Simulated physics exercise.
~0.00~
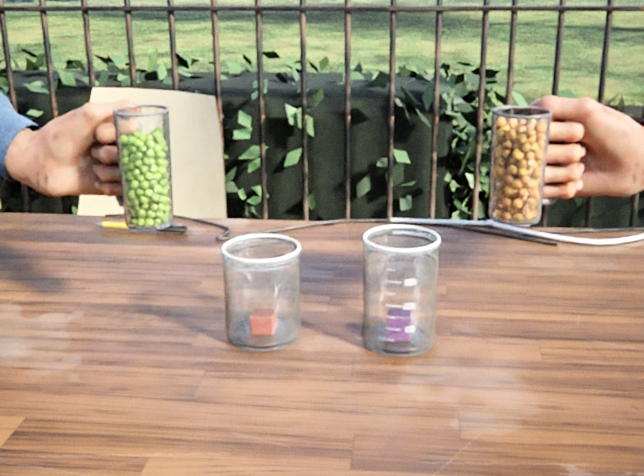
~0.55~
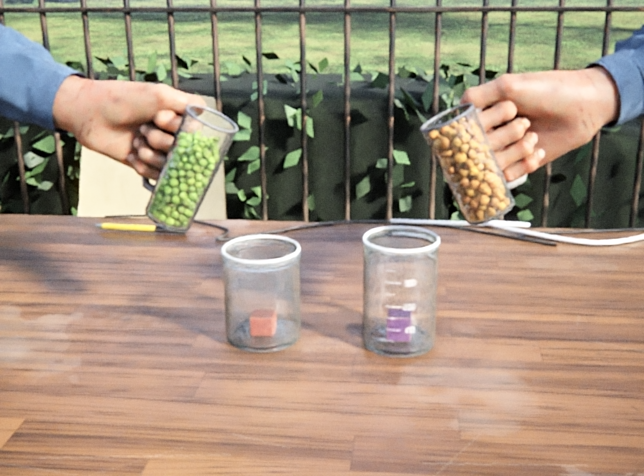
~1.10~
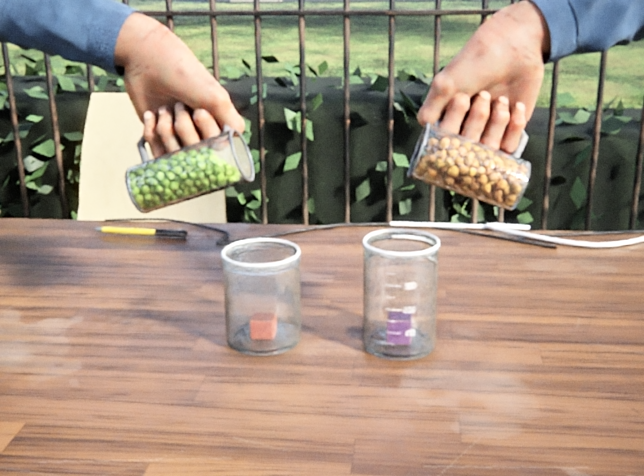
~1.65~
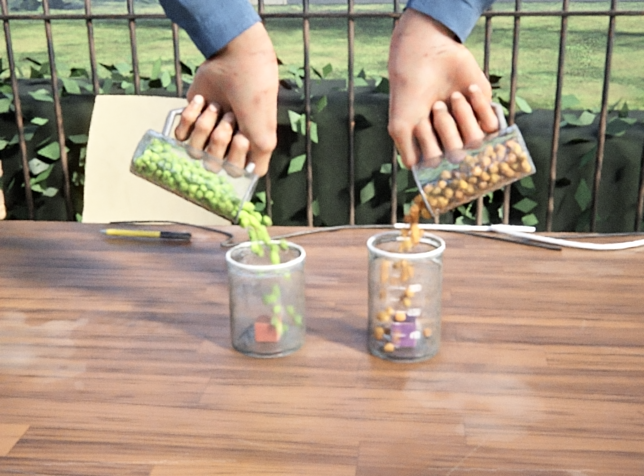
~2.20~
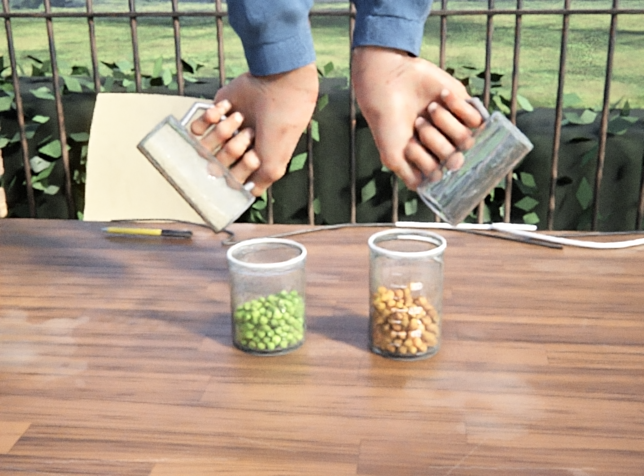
Two hands tip cups of green peas and brown chickpeas into containers, burying both small blocks.
